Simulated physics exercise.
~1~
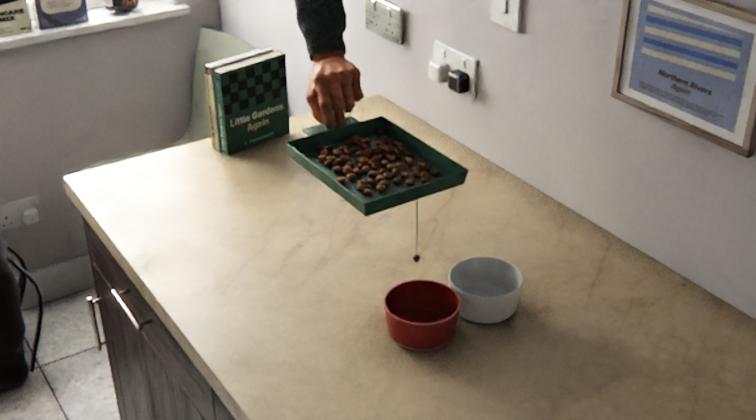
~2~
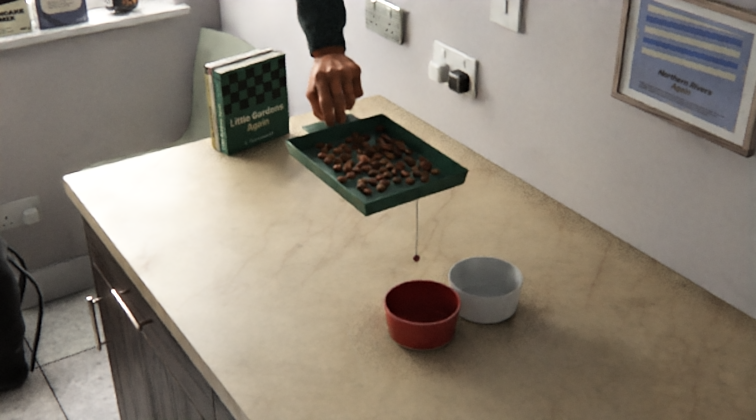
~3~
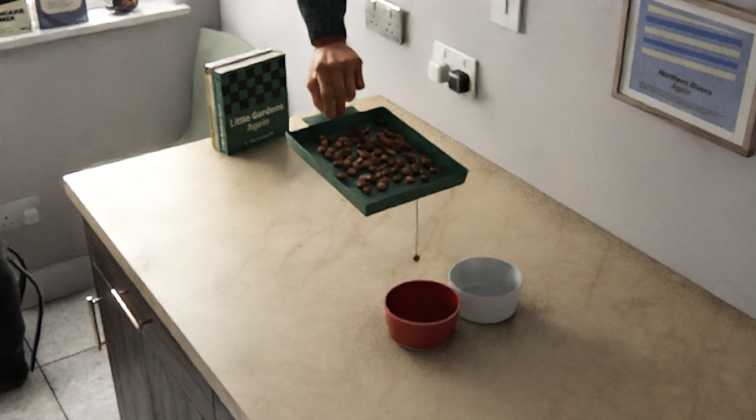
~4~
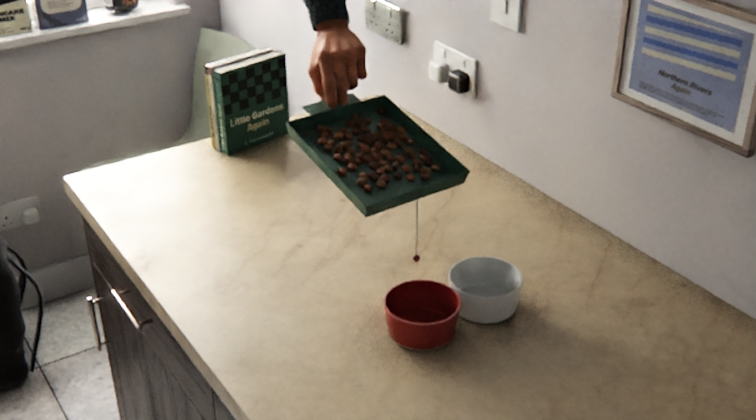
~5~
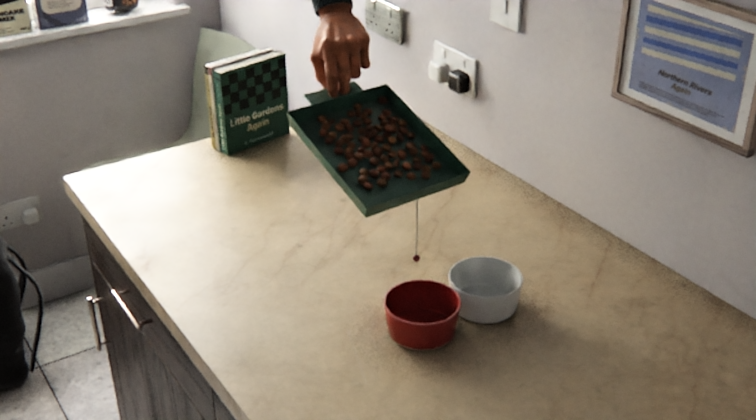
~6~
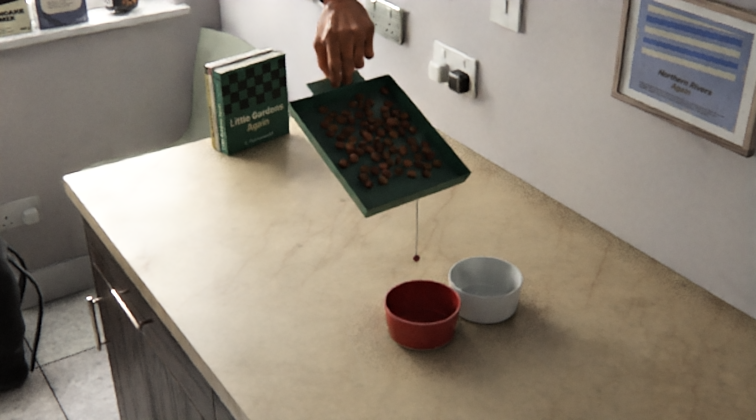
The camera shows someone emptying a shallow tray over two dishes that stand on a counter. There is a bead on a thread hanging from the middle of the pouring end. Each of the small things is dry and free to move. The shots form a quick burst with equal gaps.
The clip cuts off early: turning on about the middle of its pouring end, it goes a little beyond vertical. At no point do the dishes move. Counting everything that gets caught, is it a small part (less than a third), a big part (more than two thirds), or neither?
A big part.
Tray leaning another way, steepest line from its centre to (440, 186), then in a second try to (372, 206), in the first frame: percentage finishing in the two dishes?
In order: About 30, then 10 percent.
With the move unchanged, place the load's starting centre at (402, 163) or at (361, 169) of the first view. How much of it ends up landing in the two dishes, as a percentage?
It would be roughly 90 per cent for the first and roughly 80 per cent for the second.
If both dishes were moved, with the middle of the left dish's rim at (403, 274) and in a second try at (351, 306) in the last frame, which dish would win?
First try: The left-hand one. Second try: The right-hand one.
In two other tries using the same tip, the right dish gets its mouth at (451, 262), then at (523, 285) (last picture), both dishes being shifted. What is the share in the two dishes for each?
First placement: 70 per cent; second placement: 10 per cent.
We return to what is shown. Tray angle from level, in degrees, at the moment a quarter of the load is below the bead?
That happens at close to 95 degrees.
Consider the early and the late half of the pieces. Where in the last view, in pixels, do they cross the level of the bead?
Around (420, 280), followed by around (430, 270).
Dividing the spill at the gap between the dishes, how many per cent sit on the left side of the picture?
90 per cent or thereabouts.
Soon after the last picture, tray tipped steeply; nearly all on the tray; a stray few in the air.
A little later, tray tipped past a quarter turn; about half on the tray; about a quarter in the left dish; a small part in the right dish; a small part outside both; a small part in the air.
Later still, tray tipped past a quarter turn; about two thirds in the left dish; about a quarter in the right dish; about a quarter outside both.
At rest, tray tipped past a quarter turn; about two thirds in the left dish; about a quarter in the right dish; about a quarter outside both.
